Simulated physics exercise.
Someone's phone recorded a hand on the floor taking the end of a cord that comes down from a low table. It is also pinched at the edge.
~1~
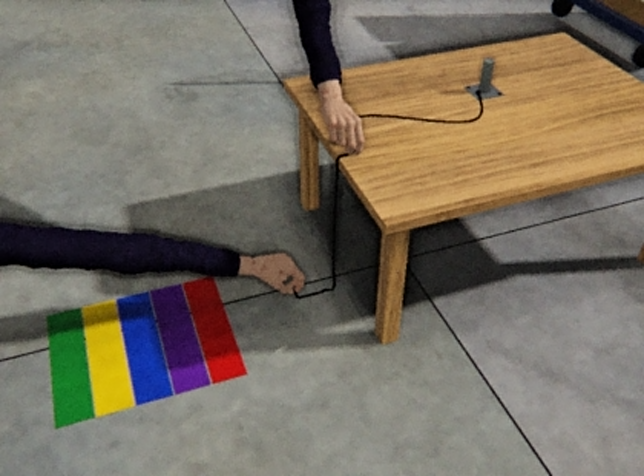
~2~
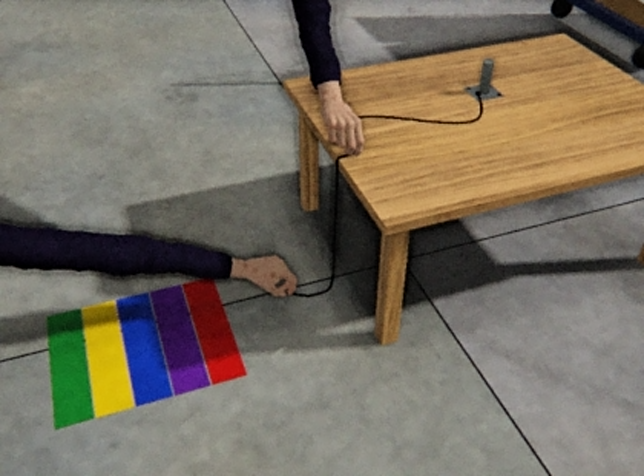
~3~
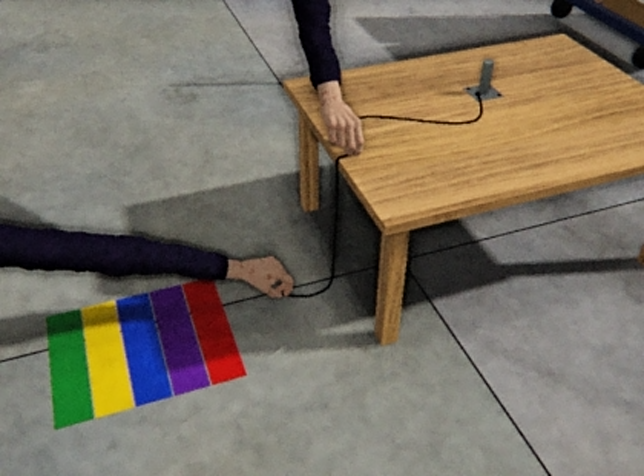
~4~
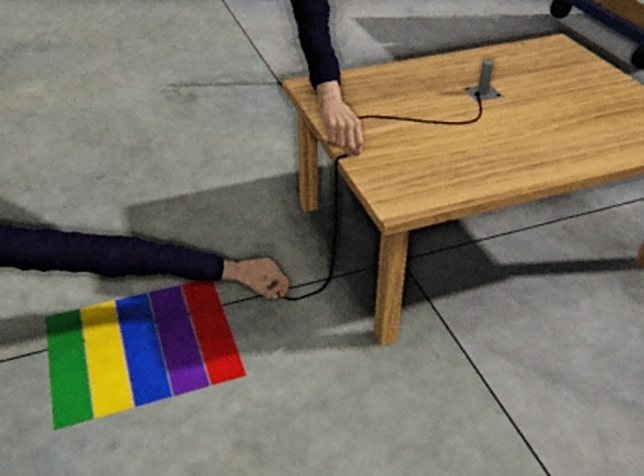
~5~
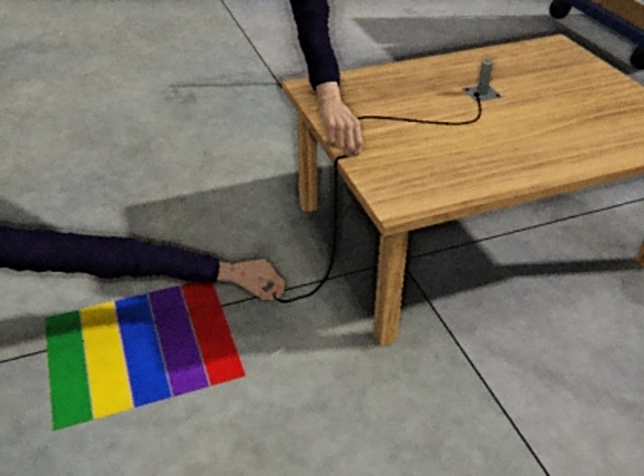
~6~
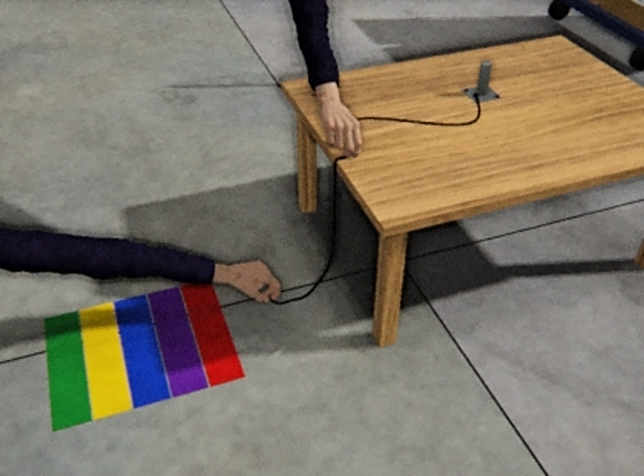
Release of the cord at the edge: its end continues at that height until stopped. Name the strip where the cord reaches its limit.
Yellow.
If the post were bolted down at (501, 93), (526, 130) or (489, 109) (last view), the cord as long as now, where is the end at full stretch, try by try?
Try 1 about (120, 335), try 2 about (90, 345), try 3 about (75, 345).
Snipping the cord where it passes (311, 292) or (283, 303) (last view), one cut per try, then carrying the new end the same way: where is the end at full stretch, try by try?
Case by case it comes to about (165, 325) and then about (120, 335).
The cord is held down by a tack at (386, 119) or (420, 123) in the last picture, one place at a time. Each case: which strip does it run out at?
Colour per try: Blue / blue.
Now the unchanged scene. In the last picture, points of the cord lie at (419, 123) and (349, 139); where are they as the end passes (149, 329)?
The two spots land somewhere near (387, 123) and (320, 175).
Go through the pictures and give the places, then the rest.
End (294, 290); red (224, 359); purple (188, 369); blue (150, 379); yellow (112, 390); green (73, 401), in the first picture.
End (286, 293); cord through (482, 109) (426, 121) (353, 121) (341, 159) (335, 220) (333, 276), in the second picture.
End (283, 294), in the third picture.
End (278, 295); cord through (481, 110) (425, 122) (352, 121) (340, 160) (336, 220) (330, 277), in the fourth picture.
End (275, 296), in the fifth picture.
End (270, 298); cord through (479, 111) (424, 123) (351, 123) (338, 161) (335, 221) (321, 279), in the sixth picture.
Soon after, end near (149, 329); over blue.
Then, end near (113, 338); over yellow.
At full stretch, end near (92, 344); over yellow. It gets as far as the yellow strip.
